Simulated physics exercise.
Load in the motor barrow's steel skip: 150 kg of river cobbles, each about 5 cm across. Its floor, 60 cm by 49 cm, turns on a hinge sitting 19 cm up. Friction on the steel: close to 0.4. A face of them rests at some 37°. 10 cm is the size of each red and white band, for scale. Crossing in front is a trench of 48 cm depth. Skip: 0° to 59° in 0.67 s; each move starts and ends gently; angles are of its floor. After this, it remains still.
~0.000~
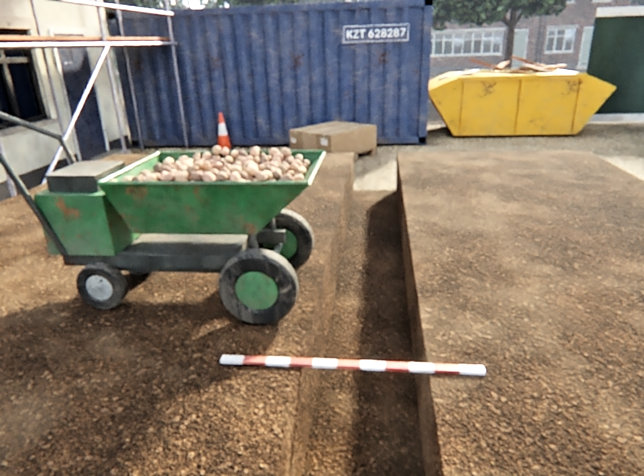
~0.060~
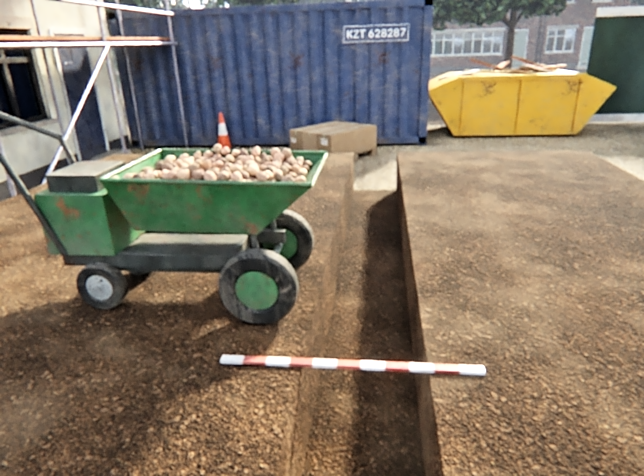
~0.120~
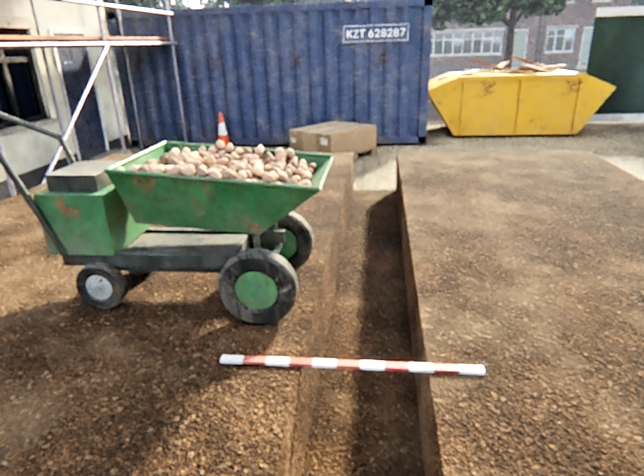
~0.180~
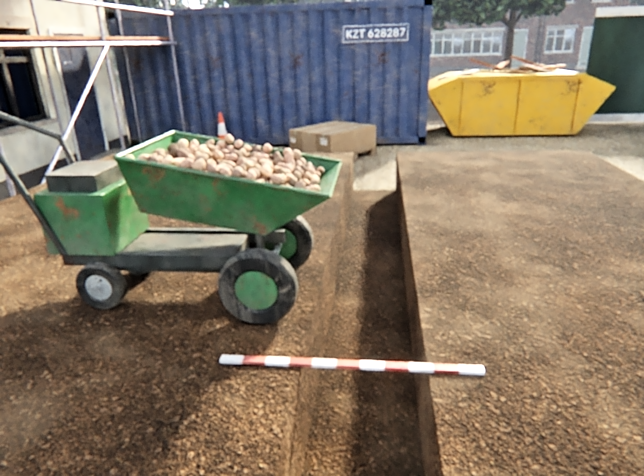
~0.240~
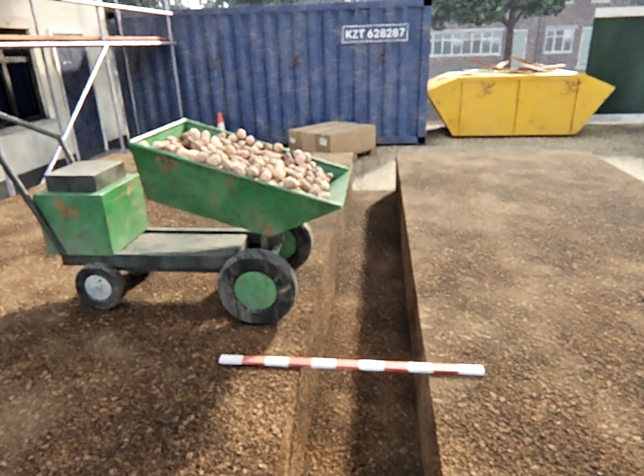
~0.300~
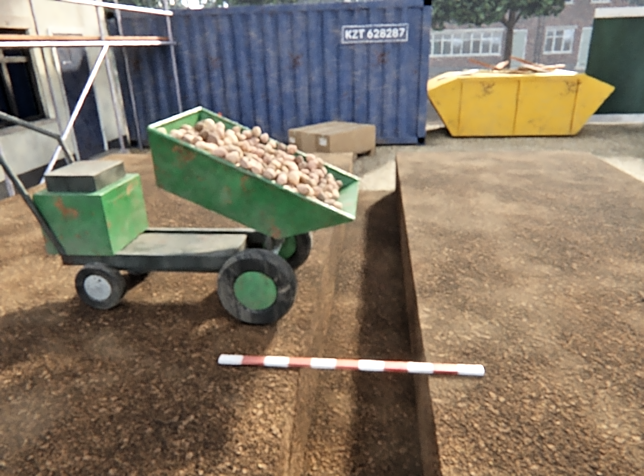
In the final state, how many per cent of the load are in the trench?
About 48 per cent are in the trench in the final state.
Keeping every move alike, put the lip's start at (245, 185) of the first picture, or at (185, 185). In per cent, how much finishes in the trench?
I'd expect some 95 per cent, then some 80.
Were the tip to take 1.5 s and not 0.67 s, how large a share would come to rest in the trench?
Expected share: Around 60%.
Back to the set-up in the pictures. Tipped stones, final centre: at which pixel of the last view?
Look at roughly (426, 294).
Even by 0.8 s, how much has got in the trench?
Approx. 15 % of the load.
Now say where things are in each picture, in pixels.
In the first frame, lip at (309, 184), floor tilted 0°, highest stones at (246, 155).
In the second frame, the skip is at 1°, its lip at (312, 185); the top of the load is at (233, 155); the stones move at 0.3 m/s on average.
In the third frame, the skip is at 5°, its lip at (319, 189); the top of the load is at (206, 154); the stones move at 0.7 m/s on average.
In the fourth frame, lip at (330, 197), floor tilted 10°, highest stones at (191, 148); the stones move at 0.9 m/s on average.
In the fifth frame, lip at (342, 207), floor tilted 17°, highest stones at (196, 137); the stones move at 1.1 m/s on average.
In the sixth frame, lip at (354, 220), floor tilted 25°, highest stones at (200, 129); the stones move at 1.2 m/s on average.
After 0.5 s the floor is at 50°; 100 % in the skip; the foremost stones are at (371, 238).
After 0.8 s the floor is at 59°; 80 % in the skip, 13 % in the trench, 6 % past the trench; the foremost stones are at (441, 292).
After 1.1 s the floor is at 59°; 32 % in the skip, 20 % in the trench, 48 % past the trench; the foremost stones are at (565, 304).
After 3.1 s the floor is at 59°; 0 % in the skip, 48 % in the trench, 52 % past the trench; the foremost stones are past the picture's edge.
